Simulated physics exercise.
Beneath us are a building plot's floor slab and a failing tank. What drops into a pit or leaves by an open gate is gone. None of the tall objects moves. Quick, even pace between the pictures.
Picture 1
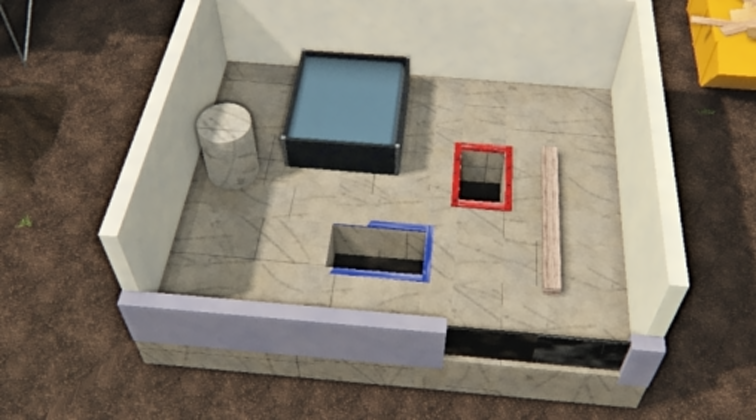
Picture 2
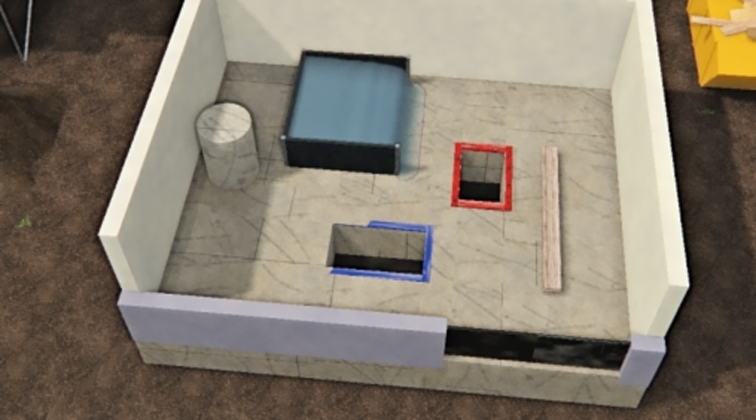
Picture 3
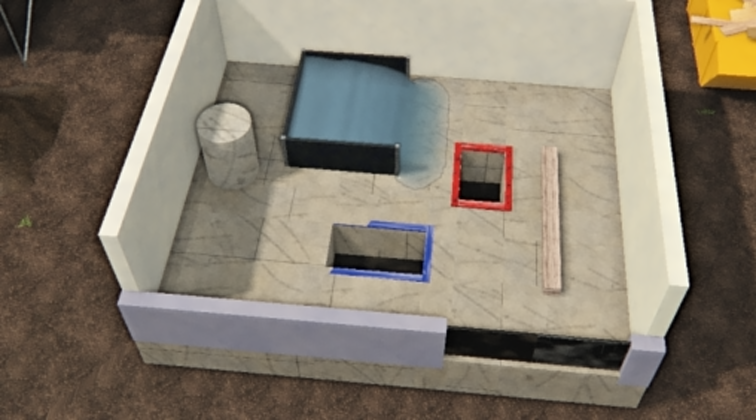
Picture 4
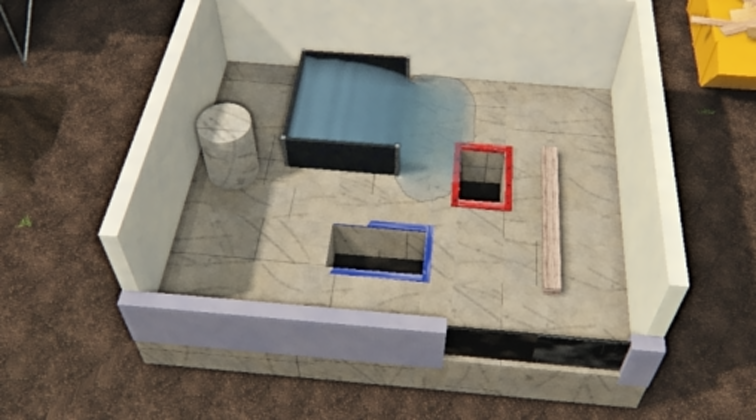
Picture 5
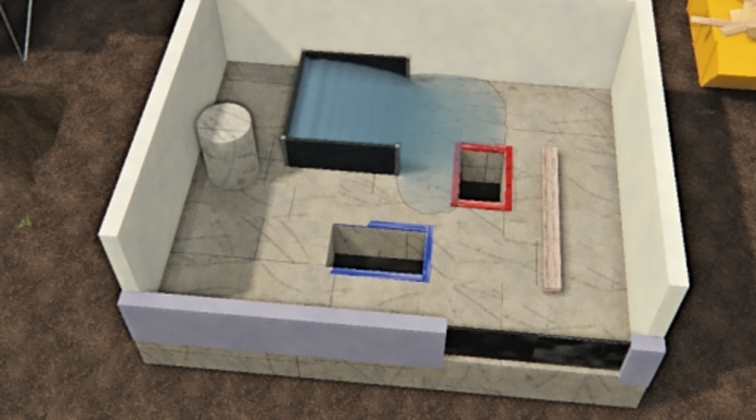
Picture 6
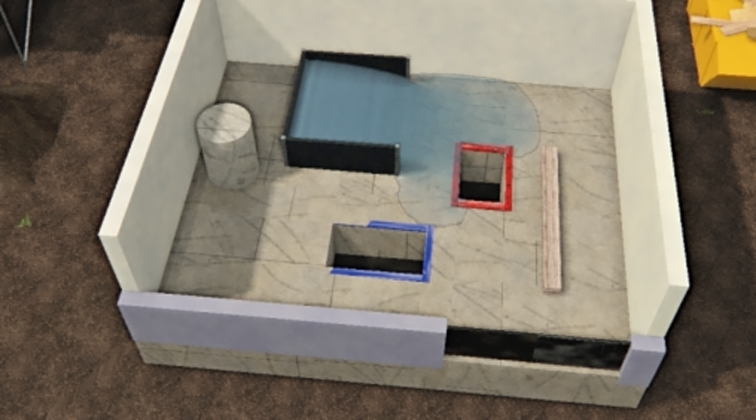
At the start, an open tank of blue water stands still on a walled floor slab, near a pale cylinder, two pits edged in red and blue, and a plank. Water then pours from the tank's right side and spreads thinly across the slab, reaching around the red-edged pit.
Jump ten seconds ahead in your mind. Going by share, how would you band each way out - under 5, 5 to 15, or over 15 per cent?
I would put the gate under 5 per cent; I would put the blue pit at 5 to 15 per cent; I would put the red pit over 15 per cent.
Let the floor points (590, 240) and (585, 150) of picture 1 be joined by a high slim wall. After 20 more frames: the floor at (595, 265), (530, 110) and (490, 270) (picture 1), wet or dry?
Point by point: First swamped, next swamped, last swamped.
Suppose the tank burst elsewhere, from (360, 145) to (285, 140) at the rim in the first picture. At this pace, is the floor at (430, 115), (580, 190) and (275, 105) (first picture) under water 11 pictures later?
So the first one is left untouched, the next left untouched, and the last left untouched.
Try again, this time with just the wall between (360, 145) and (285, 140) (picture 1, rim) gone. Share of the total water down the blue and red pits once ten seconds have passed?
I'd say the blue pit gets around 40 percent and the red pit around 0 percent.
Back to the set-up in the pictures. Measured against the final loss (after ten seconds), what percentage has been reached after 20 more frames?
Approximately 60 %.
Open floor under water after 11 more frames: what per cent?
My guess is around 35 in a hundred.
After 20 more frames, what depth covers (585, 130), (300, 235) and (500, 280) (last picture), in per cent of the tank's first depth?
Taking the places in turn, I get roughly 35, 0 and 4 percent.
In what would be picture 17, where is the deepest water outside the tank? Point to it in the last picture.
Roughly at pixel (611, 95).
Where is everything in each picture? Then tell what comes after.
In the first frame, the open tank at (348, 100) is whole and still.
In the second frame, water pours out at (401, 120) and has run to (400, 178).
In the third frame, the front is at (417, 185), out from the gap at (401, 121).
In the fourth frame, water pours out at (401, 122) and has run to (446, 190).
In the fifth frame, the front is at (449, 208), out from the gap at (401, 122).
In the sixth frame, water pours out at (401, 122) and has run to (527, 103).
A moment on, water covers 25 % of the floor; the gate 0 %, the blue pit 0 %, the red pit 10 %.
Next, water covers 35 % of the floor; the gate 0 %, the blue pit 0 %, the red pit 19 %.
Then, water covers 45 % of the floor; the gate 0 %, the blue pit 0 %, the red pit 25 %.
Later, water covers 55 % of the floor; the gate 0 %, the blue pit 1 %, the red pit 27 %.
In the end, water covers 75 % of the floor; the gate 0 %, the blue pit 11 %, the red pit 29 %.
